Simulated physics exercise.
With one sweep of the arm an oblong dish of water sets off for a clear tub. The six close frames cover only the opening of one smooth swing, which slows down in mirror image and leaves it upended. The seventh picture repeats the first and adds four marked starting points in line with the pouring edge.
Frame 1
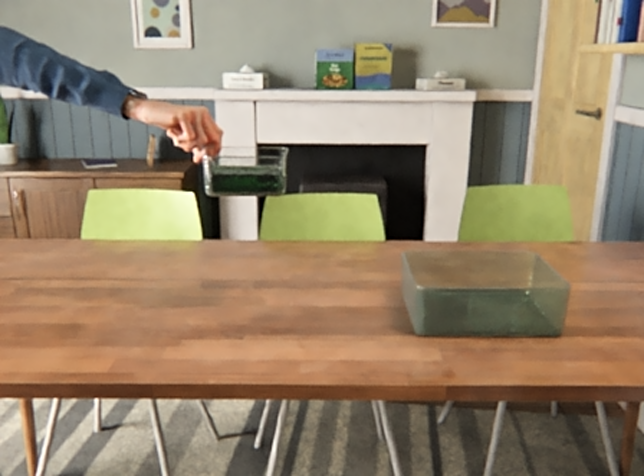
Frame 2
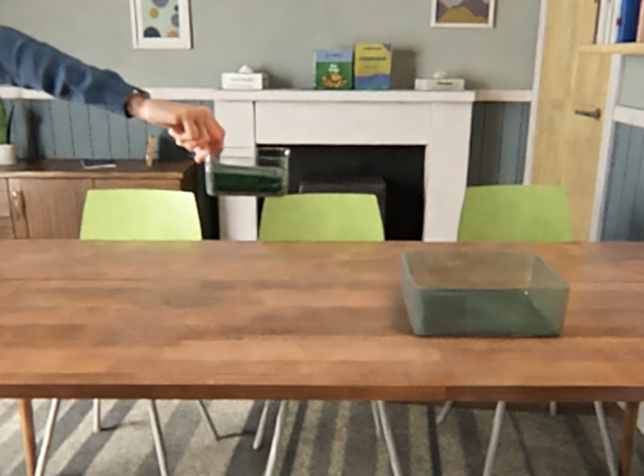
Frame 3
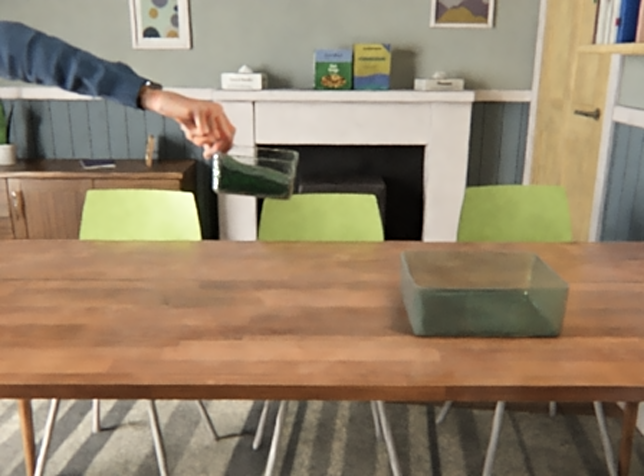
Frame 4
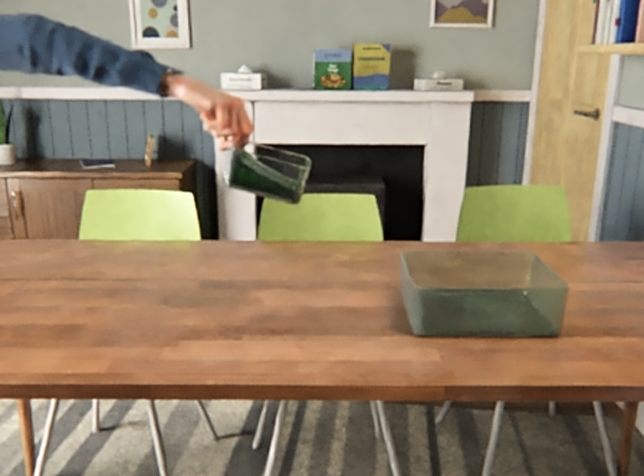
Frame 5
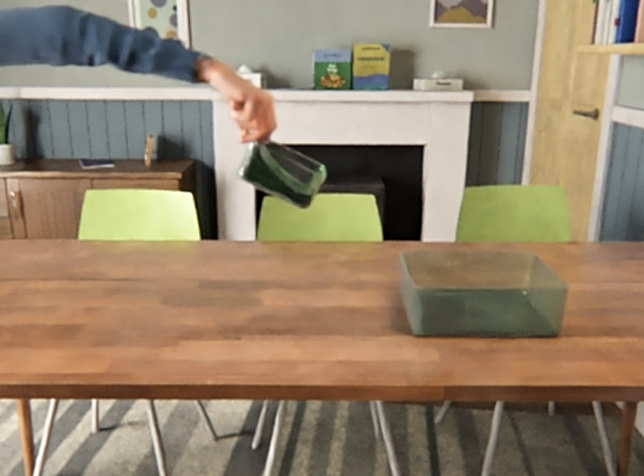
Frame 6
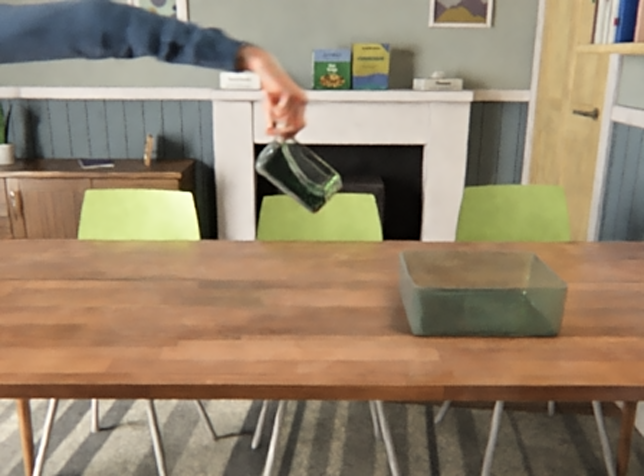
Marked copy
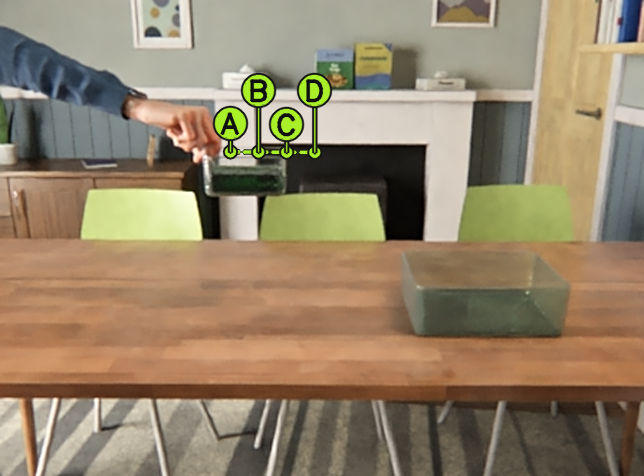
The clip shows a hand holding a small clear dish with dark green contents above a wooden table, then moving it rightward and tilting it steadily more steeply, while a larger clear tub sits still on the table.
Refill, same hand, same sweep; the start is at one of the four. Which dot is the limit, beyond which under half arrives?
That is dot A.
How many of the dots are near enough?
All of the four.
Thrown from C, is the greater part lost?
No, that is safe.
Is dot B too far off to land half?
No.
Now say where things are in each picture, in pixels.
Upright, lip at (285, 152); tub from (413, 333) to (562, 334); nothing has left yet.
Upright, lip at (287, 153); nothing has left yet.
Tipped about 6°, lip at (296, 156); nothing has left yet.
Tipped about 15°, lip at (309, 163); nothing has left yet.
Tipped about 26°, lip at (324, 171); nothing has left yet.
Tipped about 40°, lip at (340, 180); nothing has left yet.
On the marked copy, A at (230, 151); B at (258, 152); C at (286, 152); D at (314, 152).
With A, about 67 % lands in the tub, 24 % falls short and 9 % goes beside or beyond.
With B, about 69 % lands in the tub, 18 % falls short and 13 % goes beside or beyond.
With C, about 79 % lands in the tub, 5 % falls short and 16 % goes beside or beyond.
With D, about 90 % lands in the tub, 5 % falls short and 5 % goes beside or beyond.
